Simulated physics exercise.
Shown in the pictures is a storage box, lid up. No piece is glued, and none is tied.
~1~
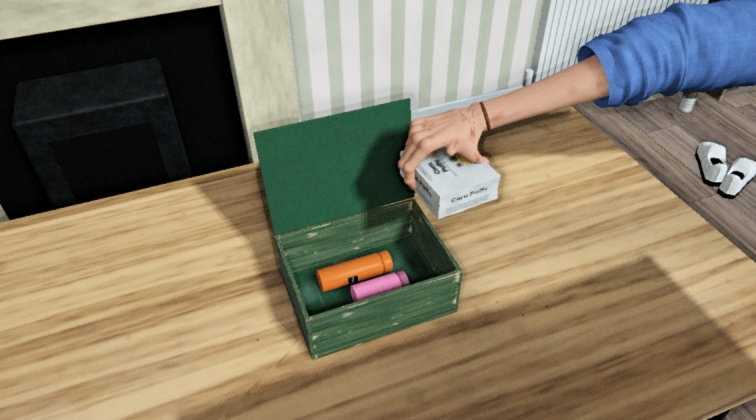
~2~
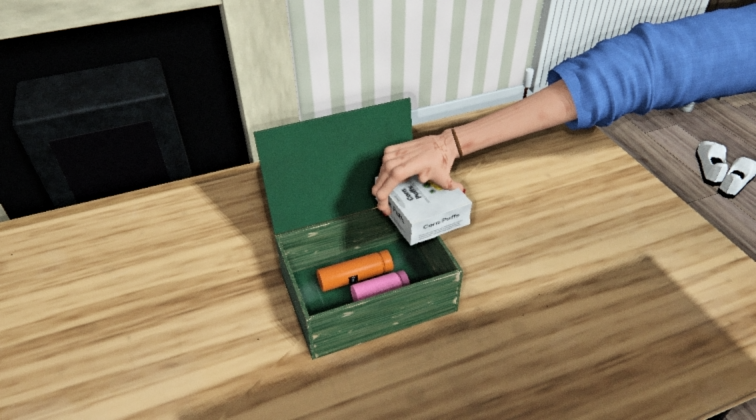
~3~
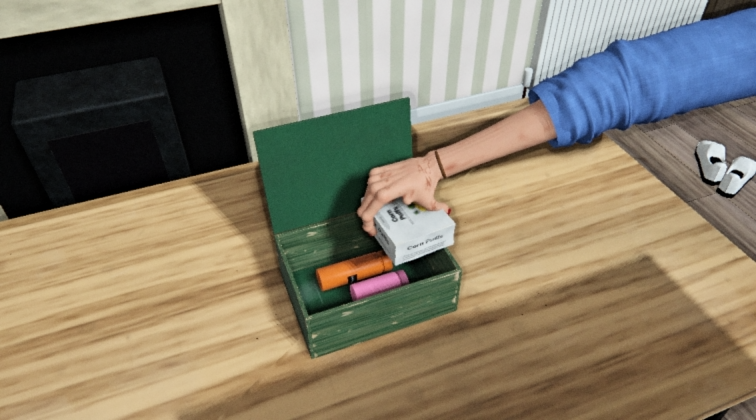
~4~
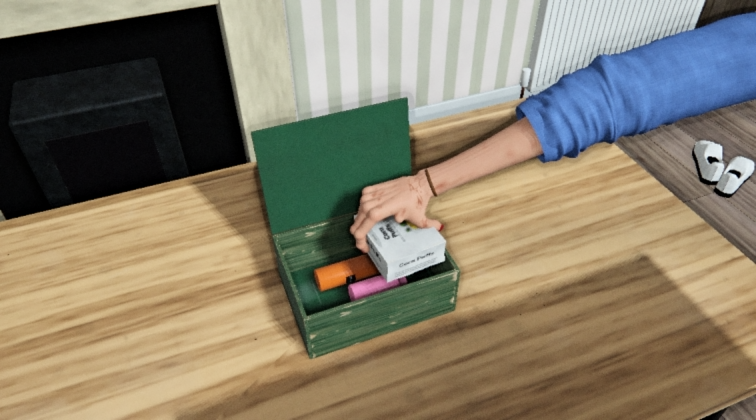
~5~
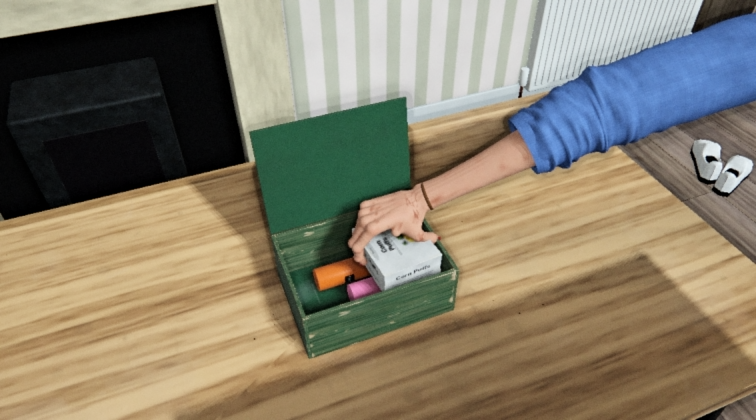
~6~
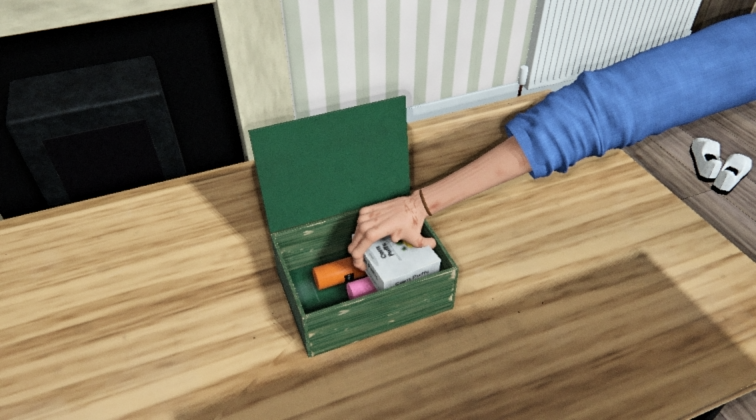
A hand in a blue sleeve lowered a white packet leftward into an open green storage box on a wooden table, beside an orange shaker and a pink container, and kept hold of it.
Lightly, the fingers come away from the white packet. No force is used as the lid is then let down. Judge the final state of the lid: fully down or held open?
The gap disappears.
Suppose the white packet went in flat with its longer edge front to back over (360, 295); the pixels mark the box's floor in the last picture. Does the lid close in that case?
Result: Lid shut.
Then, 0.90 s past the last view, lid starting down; white packet rocked 5° from its first pose near (387, 245); orange shaker displaced a little.
Then, 1.50 s past the last view, lid 65° above the rim; white packet rocked 5° from its first pose near (387, 245); orange shaker displaced a little.
Then, 1.80 s past the last view, lid 38° above the rim; white packet rocked 5° from its first pose near (387, 245); orange shaker displaced a little.
Then, 2.10 s past the last view, lid 2° above the rim; white packet rocked 5° from its first pose near (387, 245); orange shaker displaced a little.
Finally, lid shut; left askew, white packet; the other 2 still in place. Final places as the last picture's camera would see them, white packet near (387, 245).
